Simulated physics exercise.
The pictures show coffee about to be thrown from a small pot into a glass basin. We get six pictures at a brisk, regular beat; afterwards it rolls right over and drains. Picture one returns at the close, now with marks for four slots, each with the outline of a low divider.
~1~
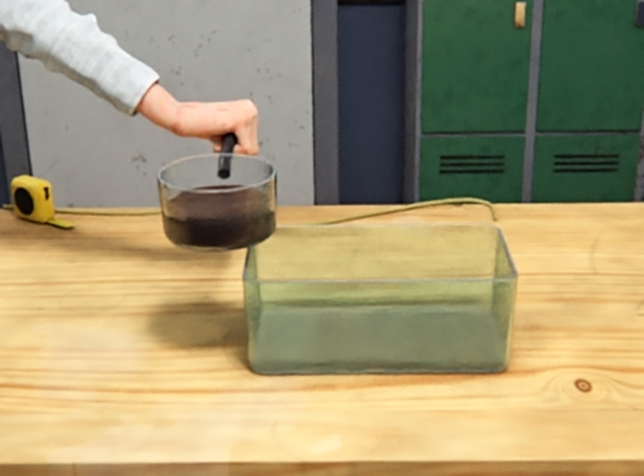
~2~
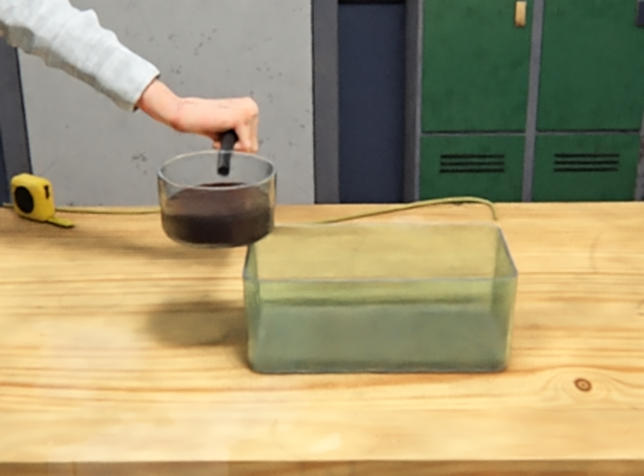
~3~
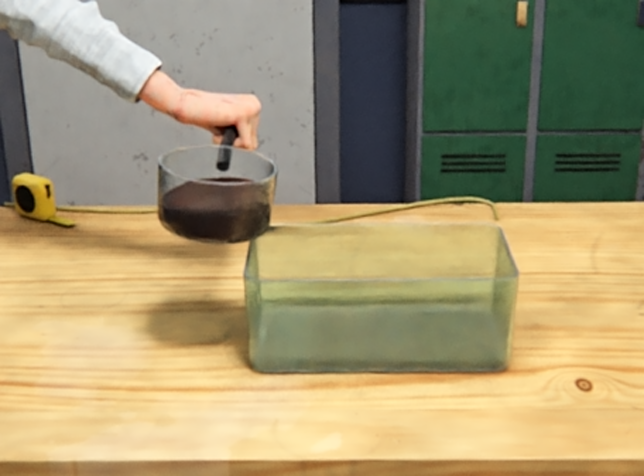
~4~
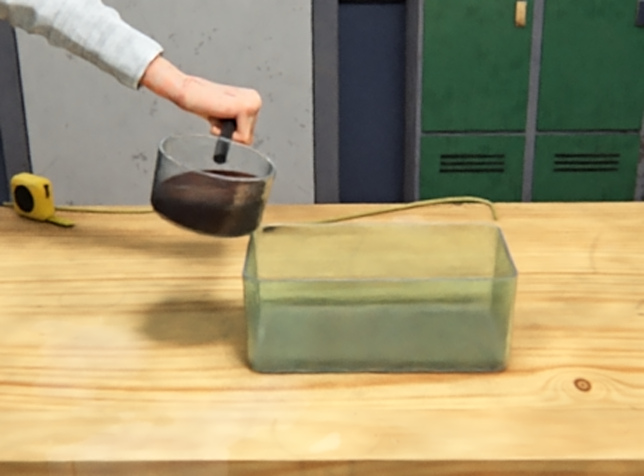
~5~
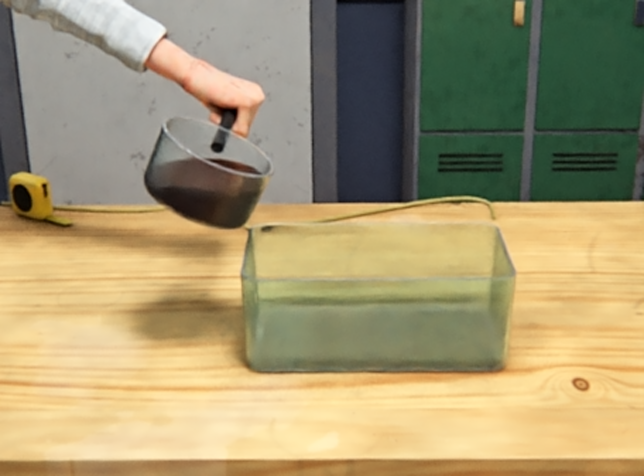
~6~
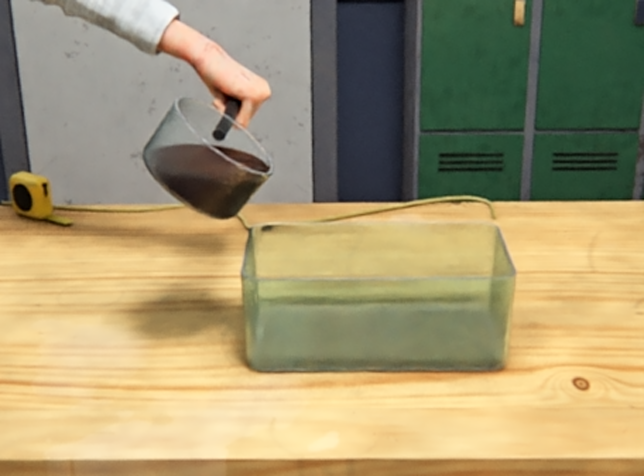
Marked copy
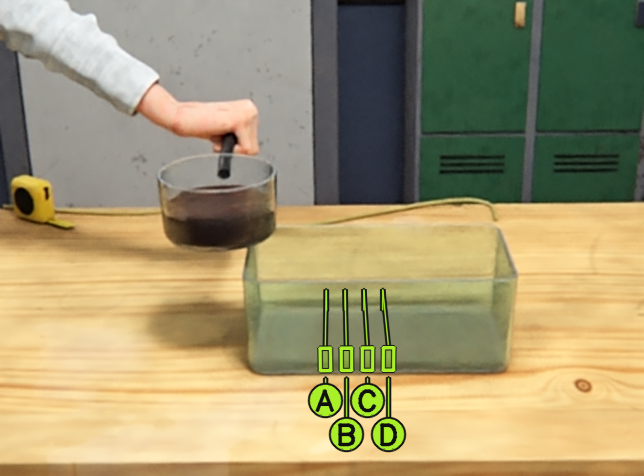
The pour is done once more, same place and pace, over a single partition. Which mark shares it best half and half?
Take C.
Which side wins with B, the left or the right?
The right one.
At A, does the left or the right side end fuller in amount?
More ends on the right.
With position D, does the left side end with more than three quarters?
Yes.
On the marked copy, A at (325, 378); B at (346, 378); C at (367, 378); D at (388, 378).
With A, about 10 % ends left of the wall and 89 % right of it.
With B, about 13 % ends left of the wall and 86 % right of it.
With C, about 56 % ends left of the wall and 43 % right of it.
With D, about 88 % ends left of the wall and 10 % right of it.
